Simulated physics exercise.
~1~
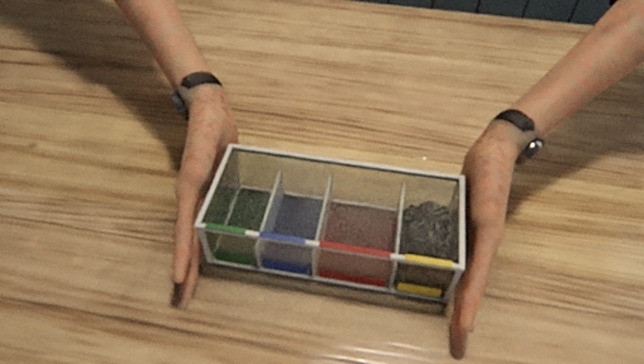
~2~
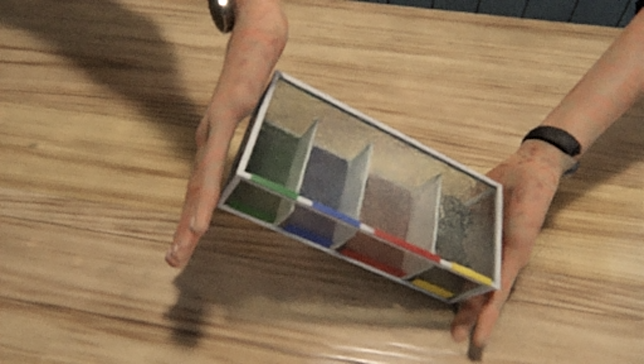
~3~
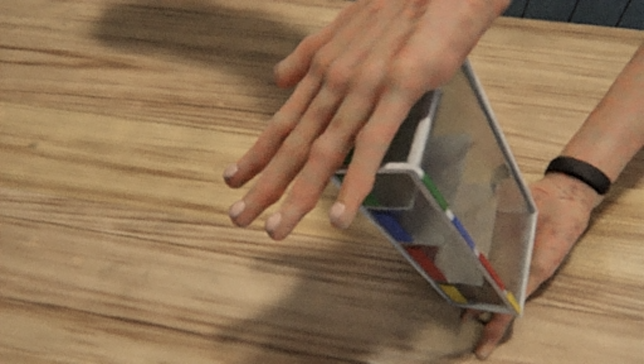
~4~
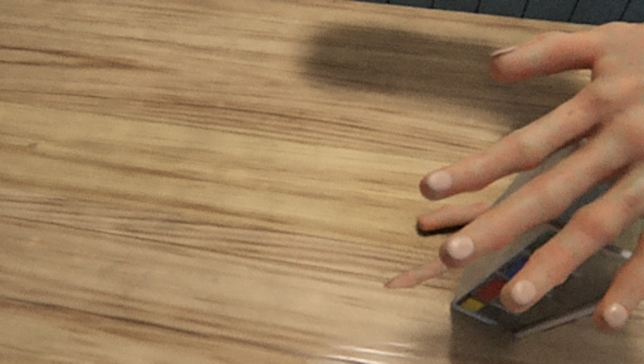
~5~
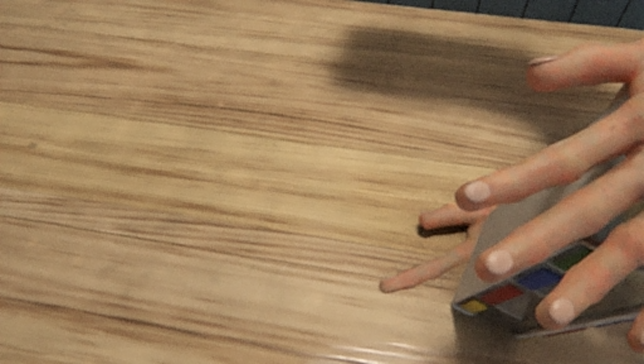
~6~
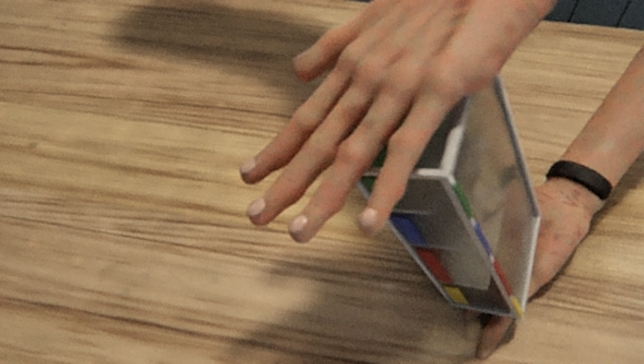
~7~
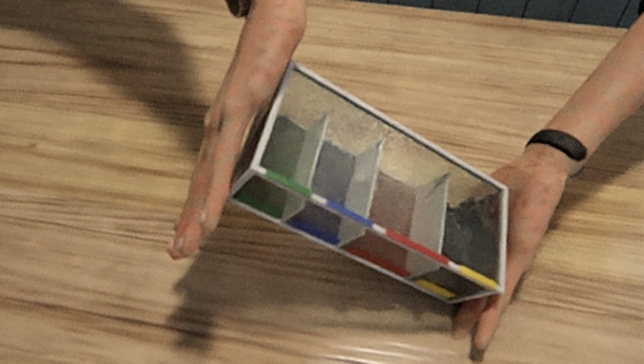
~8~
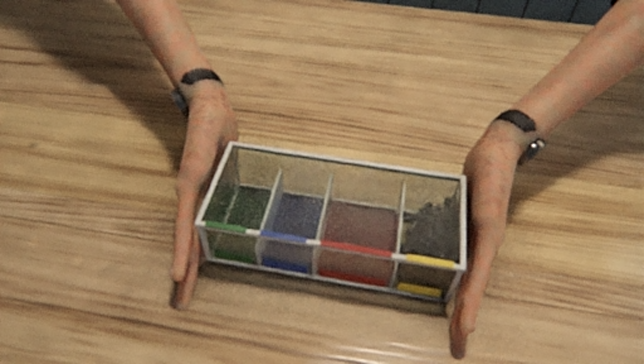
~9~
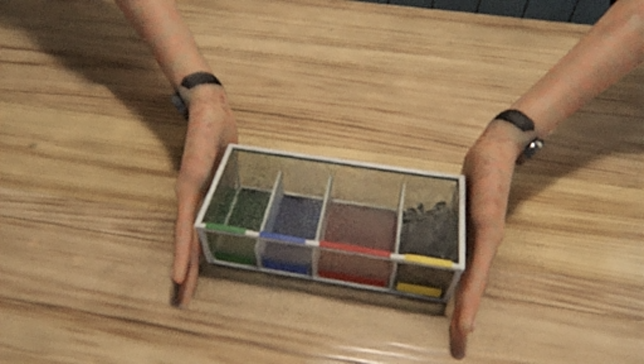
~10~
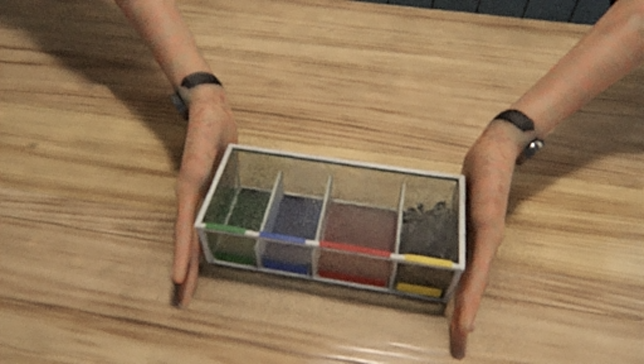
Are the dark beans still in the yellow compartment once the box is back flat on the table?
Yes, the dark beans all end in the yellow compartment at the right. The red, blue and green compartments finish without any.
